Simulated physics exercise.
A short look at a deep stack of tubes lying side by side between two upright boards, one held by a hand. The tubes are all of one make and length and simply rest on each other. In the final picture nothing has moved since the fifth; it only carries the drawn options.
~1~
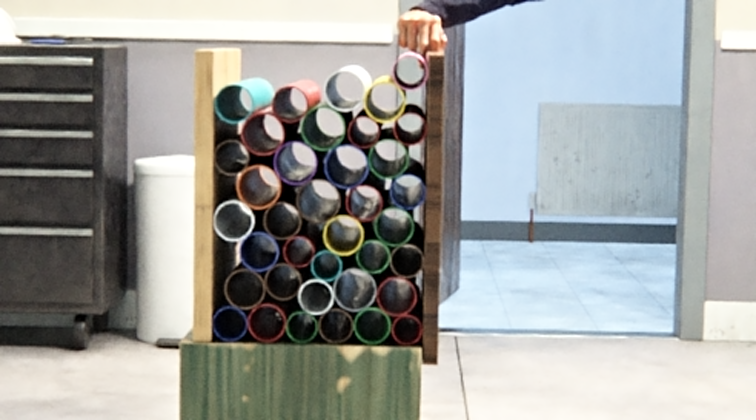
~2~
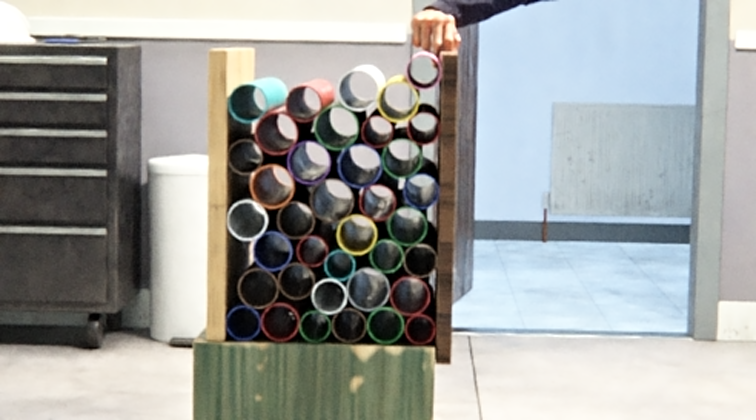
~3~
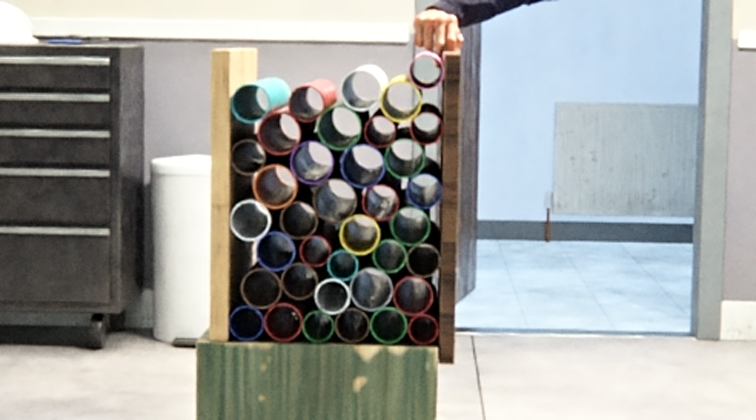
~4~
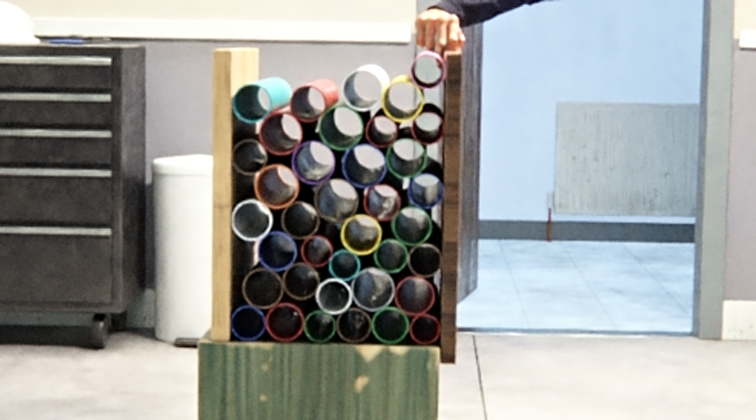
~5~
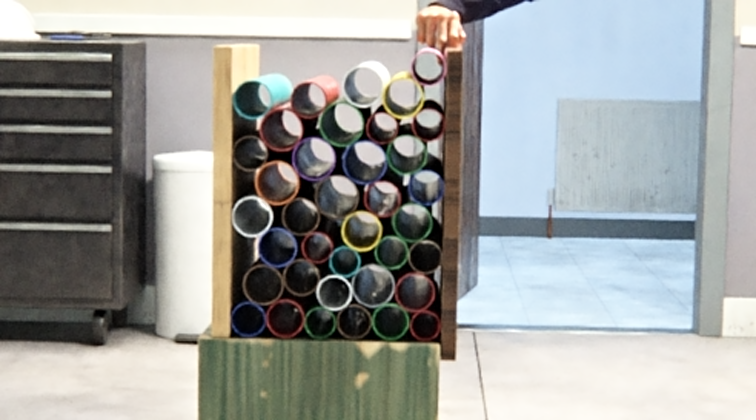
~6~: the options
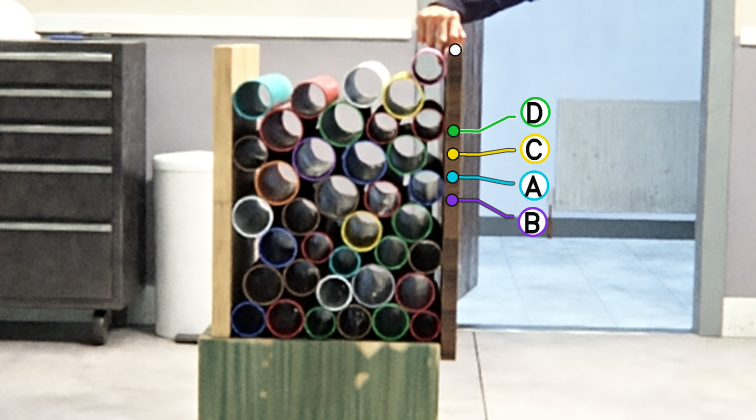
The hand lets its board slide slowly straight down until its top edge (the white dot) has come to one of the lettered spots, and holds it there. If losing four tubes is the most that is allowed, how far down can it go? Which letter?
Down to B.
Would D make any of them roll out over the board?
Yes, at D.
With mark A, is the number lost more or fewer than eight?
It loses fewer than eight.
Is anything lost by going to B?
Yes.
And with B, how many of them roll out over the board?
At B the number is three.
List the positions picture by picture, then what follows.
A white tube (345, 90); side board (432, 196), in the first picture.
A red tube (420, 329), in the second picture.
A brown tube (299, 281); a blue tube (276, 251), in the third picture.
A brown tube (337, 200); a blue tube (426, 191), in the fourth picture.
A red tube (429, 125); a white tube (363, 86); side board (450, 192), in the fifth picture.
On the marked copy, A at (453, 177); B at (452, 200); C at (453, 154); D at (454, 131); the white dot at (456, 50).
With B. Early on, top of the board (446, 115).
Further on, top of the board (444, 189).
At the end, top of the board (444, 200), three out over the board.
As for the rest, A three out over the board; C one out over the board; D one out over the board.
